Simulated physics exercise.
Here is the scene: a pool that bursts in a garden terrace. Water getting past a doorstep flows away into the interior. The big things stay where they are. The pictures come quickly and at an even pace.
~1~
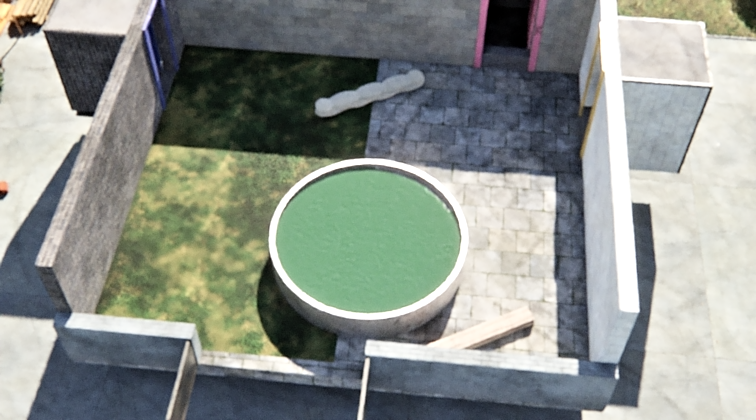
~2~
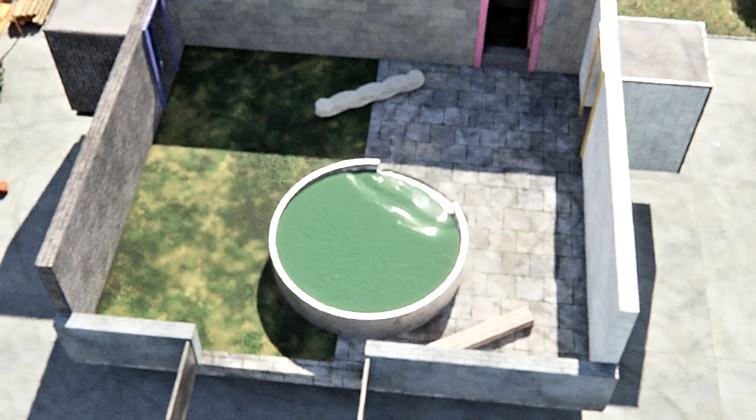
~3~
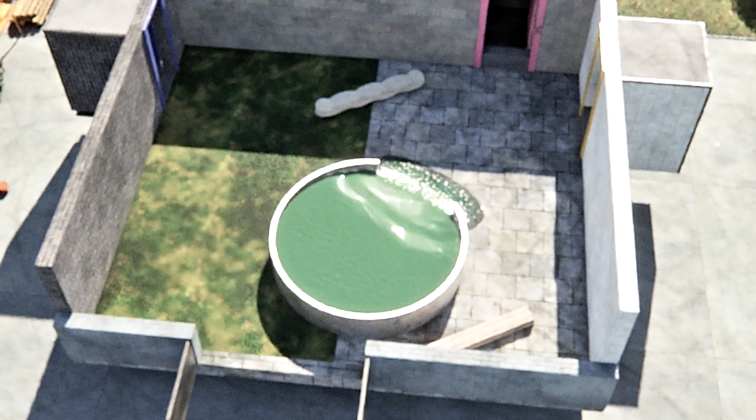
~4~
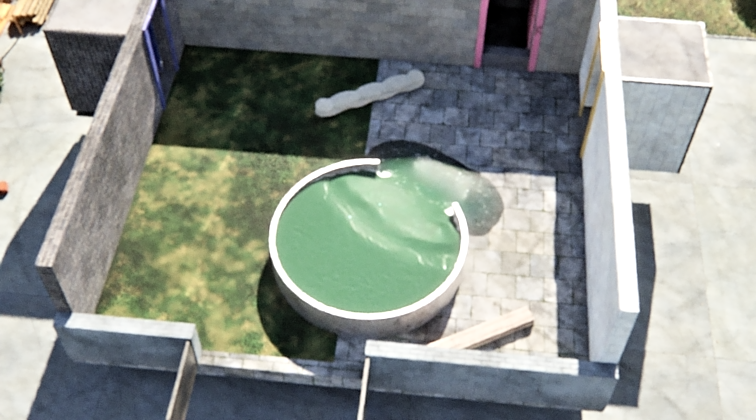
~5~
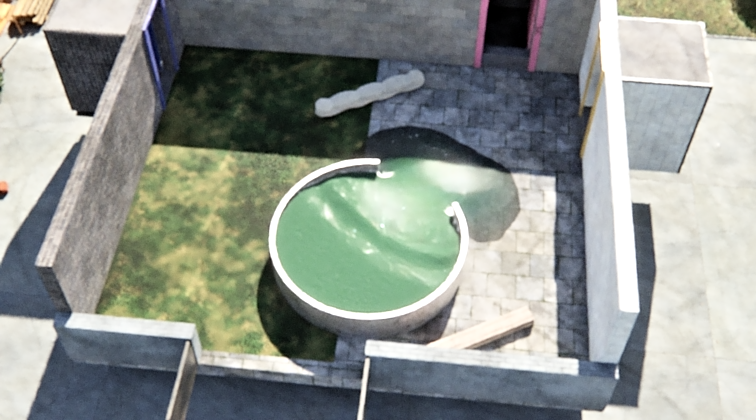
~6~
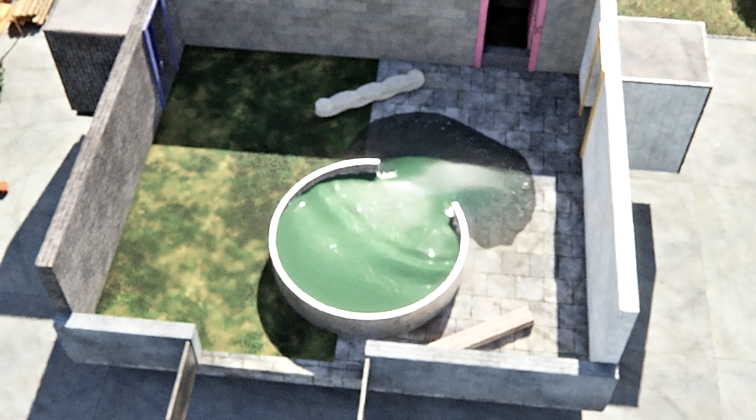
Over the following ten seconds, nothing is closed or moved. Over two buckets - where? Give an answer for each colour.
Pink door under or at two; yellow door under or at two; blue door under or at two.
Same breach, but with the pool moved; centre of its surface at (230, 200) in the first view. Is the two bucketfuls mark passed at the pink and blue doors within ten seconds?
So here's how it goes: Pink comes up short, and blue clears the threshold.
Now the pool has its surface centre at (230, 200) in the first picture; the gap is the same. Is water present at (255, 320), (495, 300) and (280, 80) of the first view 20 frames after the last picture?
Result: Spared; spared; inundated.
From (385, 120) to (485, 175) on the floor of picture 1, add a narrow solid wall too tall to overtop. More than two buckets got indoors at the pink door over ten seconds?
The pink door falls short.
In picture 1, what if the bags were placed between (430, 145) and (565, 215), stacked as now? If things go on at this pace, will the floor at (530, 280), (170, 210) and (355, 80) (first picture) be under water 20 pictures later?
Spot by spot: Inundated, untouched, inundated.
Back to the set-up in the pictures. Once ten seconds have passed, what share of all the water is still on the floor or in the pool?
That works out to about 100 percent.
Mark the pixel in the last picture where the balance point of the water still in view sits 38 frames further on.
It's close to (439, 179).
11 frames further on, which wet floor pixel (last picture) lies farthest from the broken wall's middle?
Farthest reach: About (578, 78).
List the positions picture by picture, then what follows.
In the first picture, still water in the round pool at (369, 237).
In the second picture, water pours out on the round pool's far side and has run to a hidden place.
In the third picture, the front is at (479, 215), out from the gap on the round pool's far side.
In the fourth picture, the front is at (387, 146), out from the gap on the round pool's far side.
In the fifth picture, the front is at (385, 133), out from the gap on the round pool's far side.
In the sixth picture, water pours out on the round pool's far side and has run to (523, 164).
A moment on, water covers 25 % of the floor; the pink door not reached, the yellow door wet at the sill, nothing in, the blue door not reached.
Next, water covers 30 % of the floor; the pink door wet at the sill, nothing in, the yellow door wet at the sill, nothing in, the blue door not reached.
Then, water covers 35 % of the floor; the pink door wet at the sill, nothing in, the yellow door wet at the sill, nothing in, the blue door not reached.
Later, water covers 55 % of the floor; the pink door wet at the sill, nothing in, the yellow door wet at the sill, nothing in, the blue door not reached.
In the end, water covers 85 % of the floor; the pink door wet at the sill, nothing in, the yellow door wet at the sill, nothing in, the blue door wet at the sill, nothing in.
